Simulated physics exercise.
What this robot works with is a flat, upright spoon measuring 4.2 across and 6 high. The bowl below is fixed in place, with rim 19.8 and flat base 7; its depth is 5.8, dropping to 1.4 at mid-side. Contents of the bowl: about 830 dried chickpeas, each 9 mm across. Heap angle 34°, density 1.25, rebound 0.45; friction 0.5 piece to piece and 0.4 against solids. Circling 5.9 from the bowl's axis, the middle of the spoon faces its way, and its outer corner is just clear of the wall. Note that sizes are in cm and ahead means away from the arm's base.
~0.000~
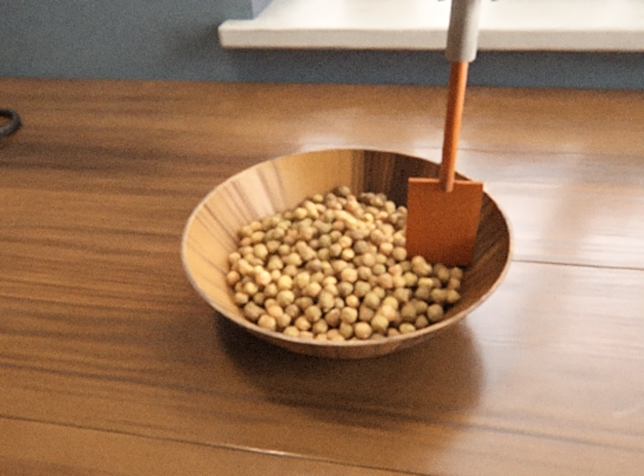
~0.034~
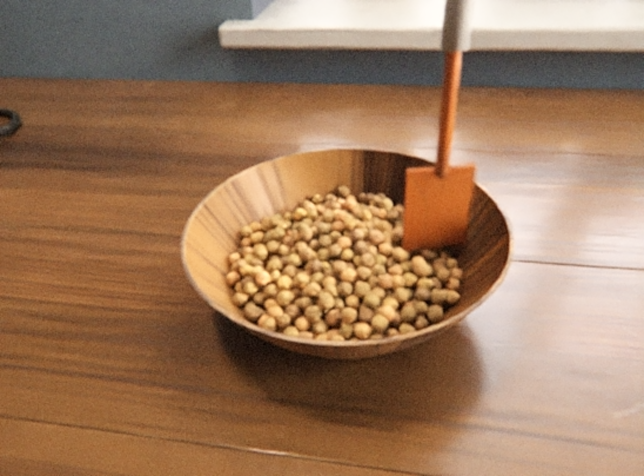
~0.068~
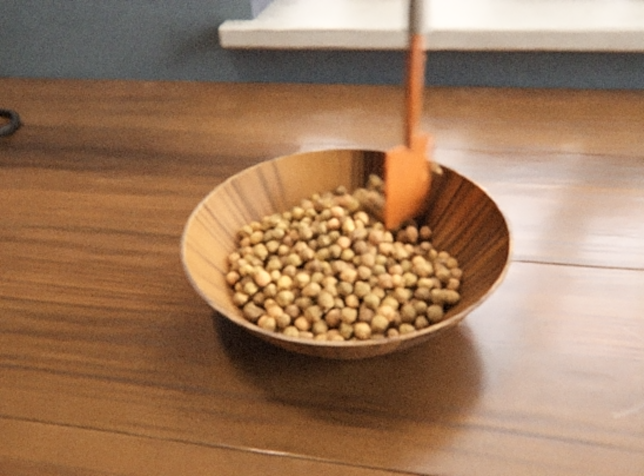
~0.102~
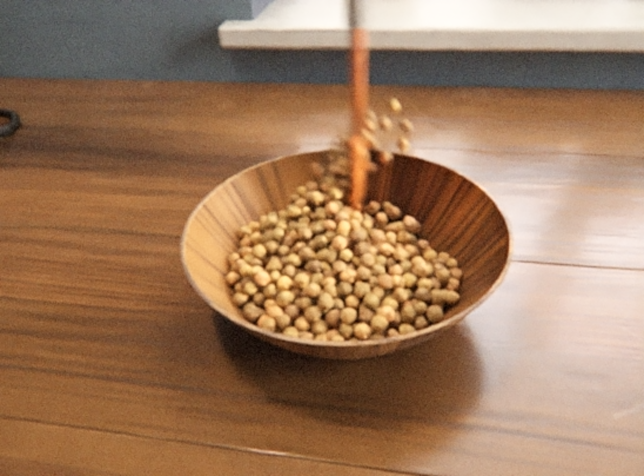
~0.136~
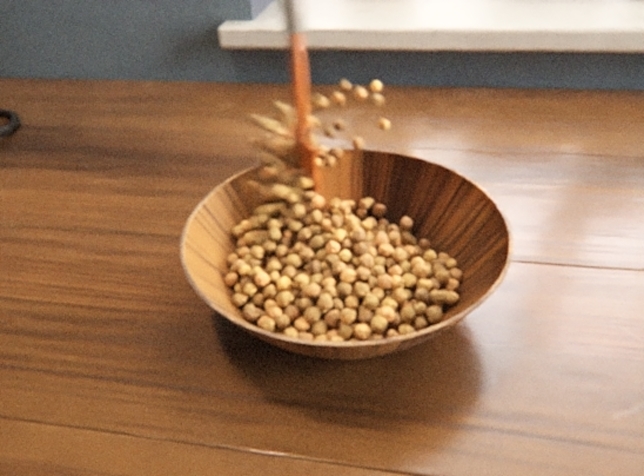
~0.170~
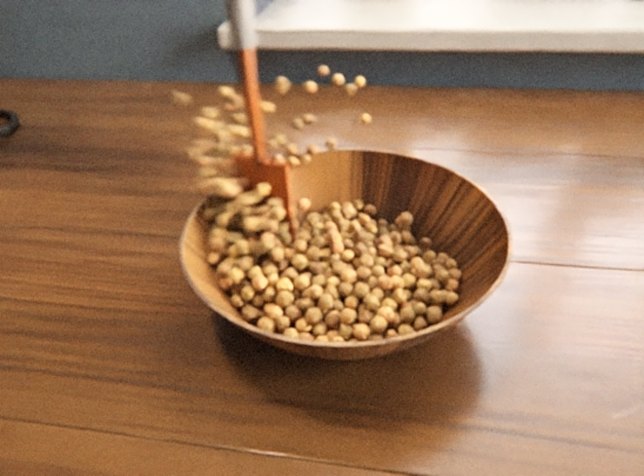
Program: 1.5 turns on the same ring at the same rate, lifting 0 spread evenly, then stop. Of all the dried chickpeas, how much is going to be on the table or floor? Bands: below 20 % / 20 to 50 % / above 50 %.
Between 20 and 50 %.
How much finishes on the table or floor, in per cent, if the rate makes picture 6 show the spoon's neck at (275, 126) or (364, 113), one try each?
Roughly 30 and 15 percent, in that order.
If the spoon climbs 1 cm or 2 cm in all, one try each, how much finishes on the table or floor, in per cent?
I'd reckon around 20 and 10 per cent.
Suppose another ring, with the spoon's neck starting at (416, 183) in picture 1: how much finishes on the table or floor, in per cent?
About 50 per cent.
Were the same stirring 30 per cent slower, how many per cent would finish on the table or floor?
Estimated share: About 25 per cent.
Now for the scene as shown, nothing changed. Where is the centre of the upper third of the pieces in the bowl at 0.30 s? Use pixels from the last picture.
Roughly at (402, 276).
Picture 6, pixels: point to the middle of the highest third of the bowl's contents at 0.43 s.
I'd point to about (344, 237).
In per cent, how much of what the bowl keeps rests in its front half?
Roughly 50 per cent.
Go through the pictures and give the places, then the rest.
Spoon neck at (449, 158), 0° round; upper third of the load around (341, 251), from x 235 to 460, top at y 190; 830 in the bowl, in the first picture.
Spoon neck at (444, 144), 16° round; upper third of the load around (345, 250), from x 235 to 455, top at y 190, in the second picture.
Spoon neck at (411, 122), 52° round; upper third of the load around (344, 243), from x 235 to 455, top at y 145, in the third picture.
Spoon neck at (357, 112), 89° round; upper third of the load around (333, 239), from x 235 to 455, top at y 105; 827 in the bowl, 3 in flight or on the tool, in the fourth picture.
Spoon neck at (301, 118), 125° round; upper third of the load around (304, 236), from x 230 to 455, top at y 85; 808 in the bowl, 22 in flight or on the tool, in the fifth picture.
Spoon neck at (256, 137), 162° round; upper third of the load around (275, 239), from x 180 to 455, top at y 70; 794 in the bowl, 36 in flight or on the tool, in the sixth picture.
By 0.30 s, 305° round, highest piece 12 above the table; 681 in the bowl, 37 on the table or floor, 112 in flight or on the tool.
By 0.43 s, 87° round, highest piece 10 above the table; 596 in the bowl, 154 on the table or floor, 80 in flight or on the tool.
By 0.70 s, 180° round, highest piece 5 above the table; 549 in the bowl, 281 on the table or floor.
By 1.40 s, 180° round, highest piece 5 above the table; 549 in the bowl, 281 on the table or floor.
Final count, 549 in the bowl, 281 on the table or floor. That is 34 % on the table or floor.
